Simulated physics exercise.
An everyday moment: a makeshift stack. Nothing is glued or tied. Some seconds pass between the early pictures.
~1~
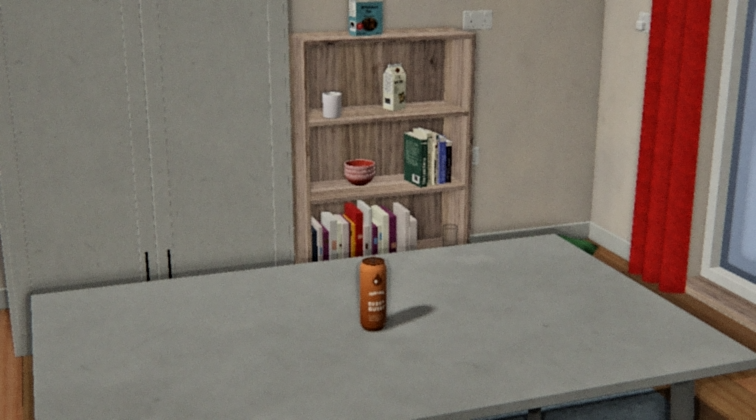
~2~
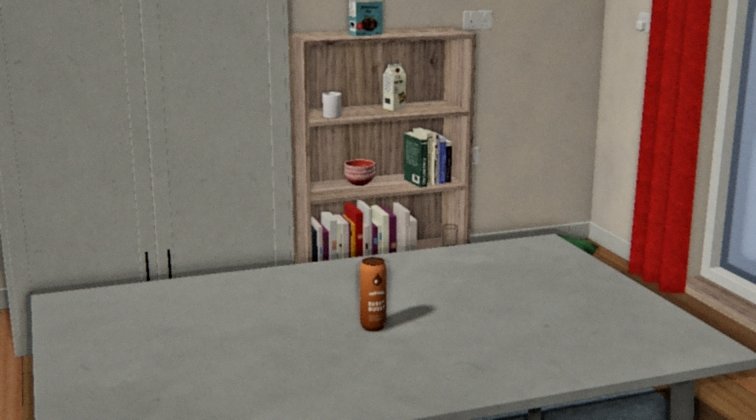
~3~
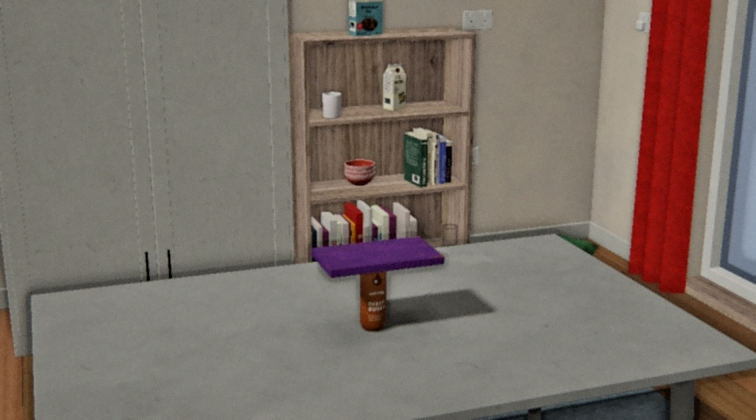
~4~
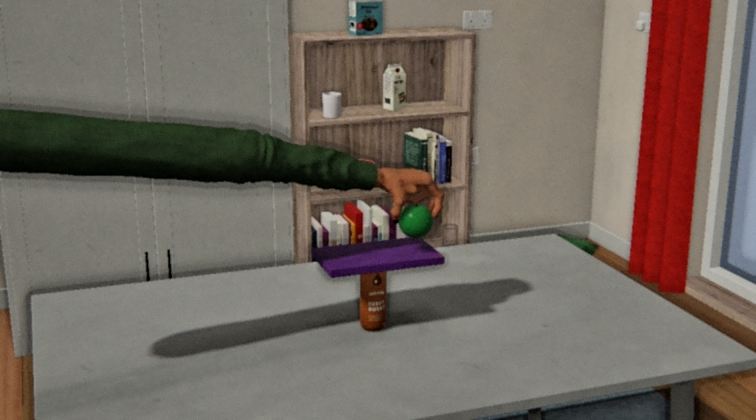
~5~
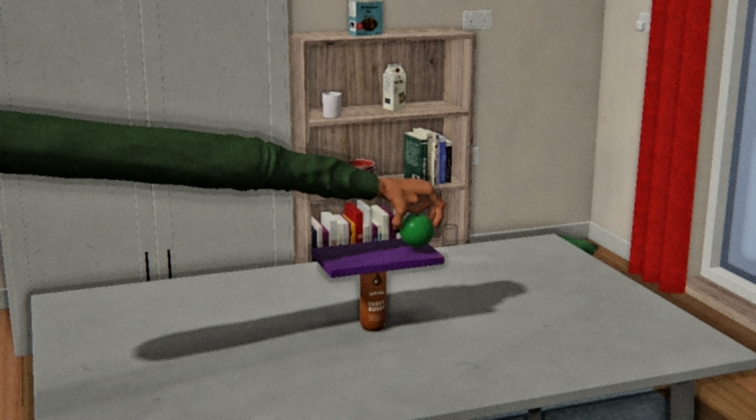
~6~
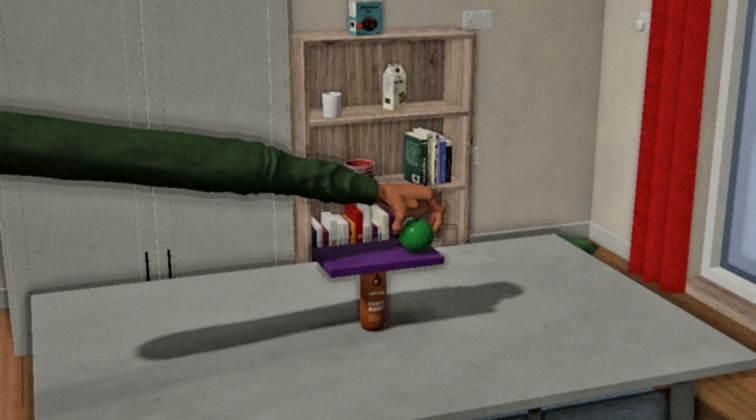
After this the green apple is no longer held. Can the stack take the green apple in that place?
The stack gives way.
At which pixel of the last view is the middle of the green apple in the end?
Near (458, 311).
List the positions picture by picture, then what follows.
In the first picture, the last thing is not in view yet.
In the second picture, the last thing is not in view yet.
In the third picture, the last thing is not in view yet; purple board (377, 256).
In the fourth picture, coming down; green apple (416, 221); purple board (377, 256).
In the fifth picture, coming down; green apple (417, 230); purple board (377, 256).
In the sixth picture, set down, still held; green apple (417, 235); purple board (377, 256).
Then, 0.40 s after the last picture, green apple now fallen; purple board tipped 37° from how it was.
Then, 0.50 s after the last picture, purple board tipped 63° from how it was.
Then, 0.70 s after the last picture, purple board now fallen.
At rest, fallen, purple board and green apple; orange can in place. Seen from the same camera at the end, green apple near (458, 311). The stack loses its balance.
